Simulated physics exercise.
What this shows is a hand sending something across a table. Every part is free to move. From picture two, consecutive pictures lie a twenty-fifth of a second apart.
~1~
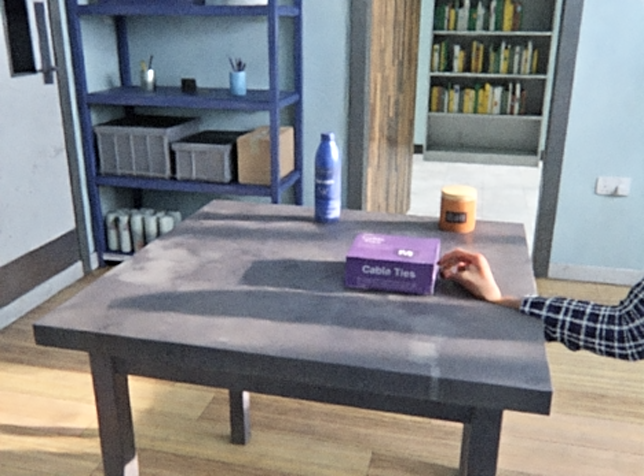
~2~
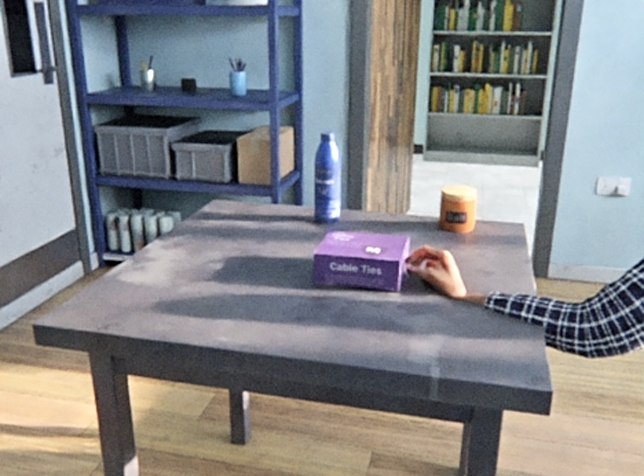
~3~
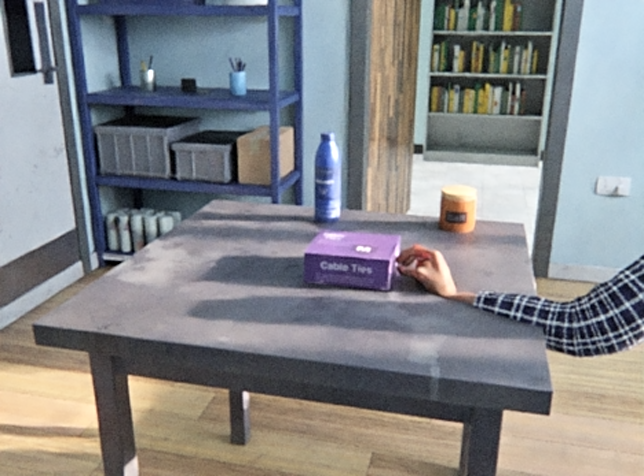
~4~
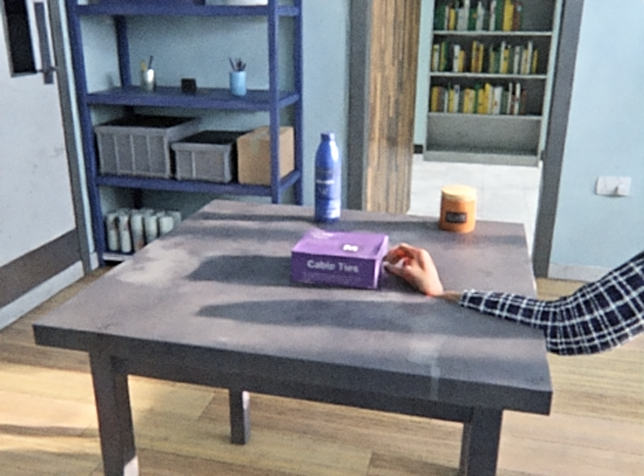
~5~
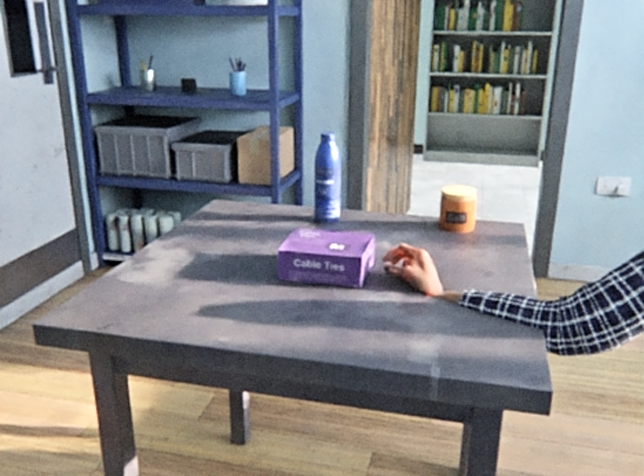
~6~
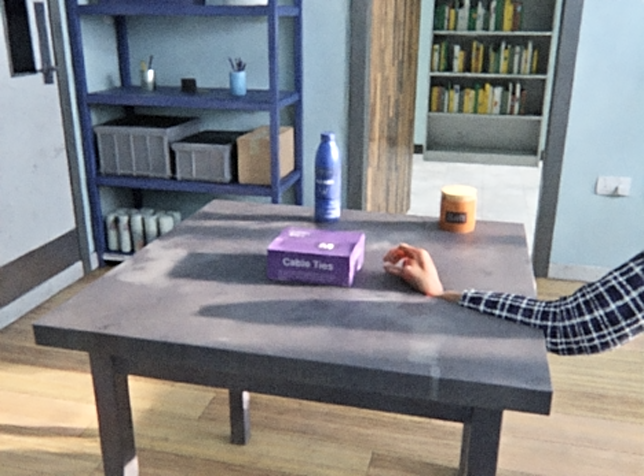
In a room with pale blue walls and a wooden floor, a fixed camera looks slightly down at a dark grey table. A purple box labelled Cable Ties sits on it near a blue bottle and an orange jar, with blue shelving behind at left and a bookcase beyond a doorway. A hand in a checked sleeve pushes the box left, then stays still while the box slides slightly farther left.
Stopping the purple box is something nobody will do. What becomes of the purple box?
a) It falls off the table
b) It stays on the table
b, it stays on the table.
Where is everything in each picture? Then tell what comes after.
In the first frame, under the hand; purple box (394, 262).
In the second frame, under the hand; purple box (363, 259).
In the third frame, under the hand; purple box (353, 259).
In the fourth frame, purple box (341, 257).
In the fifth frame, purple box (327, 256) moved a little.
In the sixth frame, purple box (317, 255) moved a little.
Then, 0.10 s later than the last frame, purple box moved a little near (301, 254).
Then, 0.40 s later than the last frame, purple box resting near (300, 255).
When it is over, moved from the start, purple box. End places, in pixels of the last picture, purple box near (299, 253).
